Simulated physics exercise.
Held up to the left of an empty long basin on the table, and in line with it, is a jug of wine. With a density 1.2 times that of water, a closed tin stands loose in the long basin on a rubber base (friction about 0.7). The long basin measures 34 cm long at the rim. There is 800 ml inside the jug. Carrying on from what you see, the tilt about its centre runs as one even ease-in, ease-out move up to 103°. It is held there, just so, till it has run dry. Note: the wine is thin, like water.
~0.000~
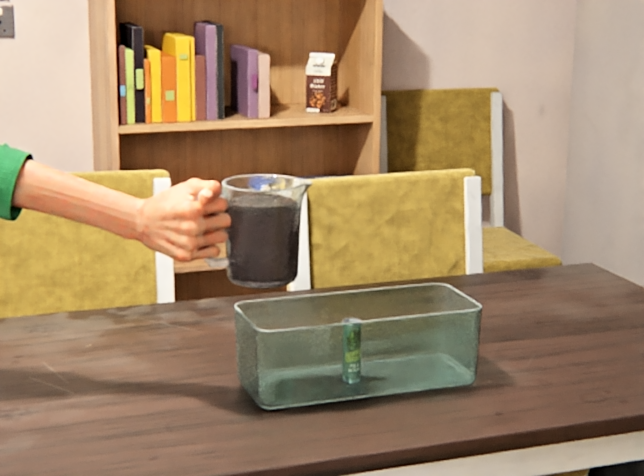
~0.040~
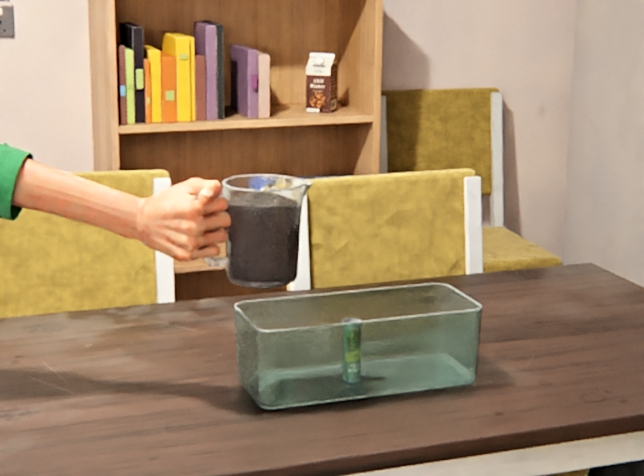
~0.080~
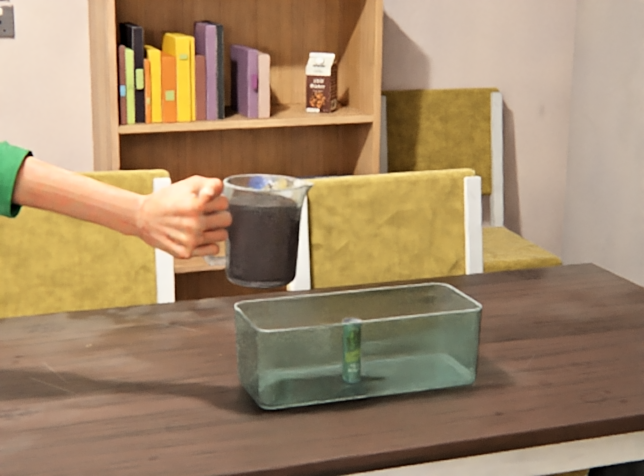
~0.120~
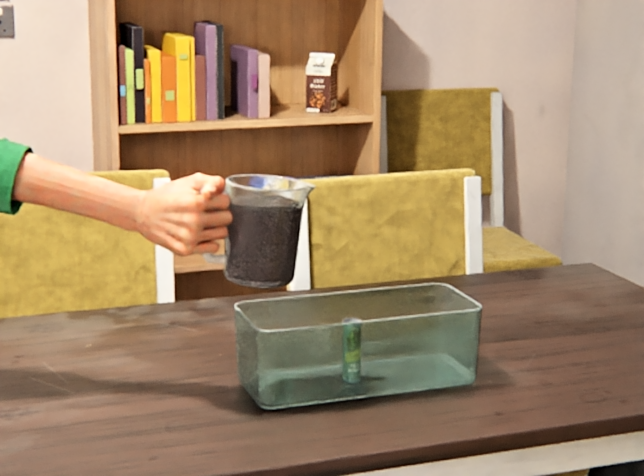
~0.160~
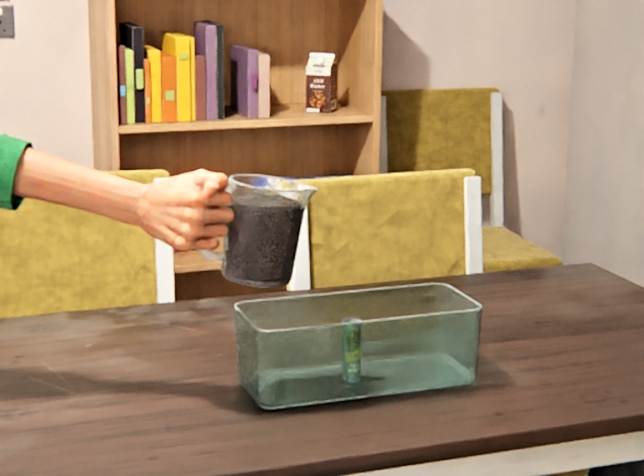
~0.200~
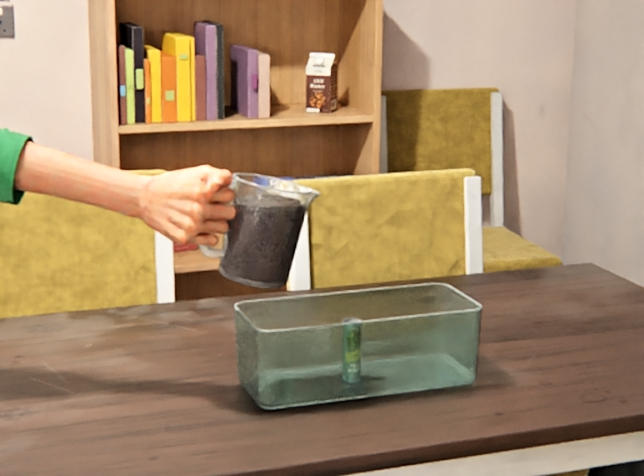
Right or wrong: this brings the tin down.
Right, the tin comes down.
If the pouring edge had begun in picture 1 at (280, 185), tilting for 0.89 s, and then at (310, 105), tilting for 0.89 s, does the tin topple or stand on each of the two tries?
In the first try it comes down; in the second it remains standing.
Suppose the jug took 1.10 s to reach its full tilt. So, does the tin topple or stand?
Outcome - the tin ends up overturned.
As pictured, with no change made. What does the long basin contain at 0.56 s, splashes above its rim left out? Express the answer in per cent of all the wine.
Near 3 in a hundred.
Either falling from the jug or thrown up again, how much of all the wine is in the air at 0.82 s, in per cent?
I'd put it at about 16 per cent of the liquid.
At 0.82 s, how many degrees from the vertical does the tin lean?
Lean: Around 0° from upright.
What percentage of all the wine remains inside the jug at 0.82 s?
Share remaining: Approx. 32 %.
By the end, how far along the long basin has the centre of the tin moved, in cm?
It finishes around 8.0 cm from where it began.
Then, 0.56 s in, the tilt is 71° and 84 per cent is still to pour; the tin stands where it began.
Then, 0.82 s in, the tilt is 101° and 33 per cent is still to pour; the tin stands where it began.
Then, 1.09 s in, the tilt is 103° and 5 per cent is still to pour; the tin lies on its side.
Then, 1.39 s in, the tilt is 103° and 0 per cent is still to pour; the tin lies on its side.
Finally, the tin lies on its side.
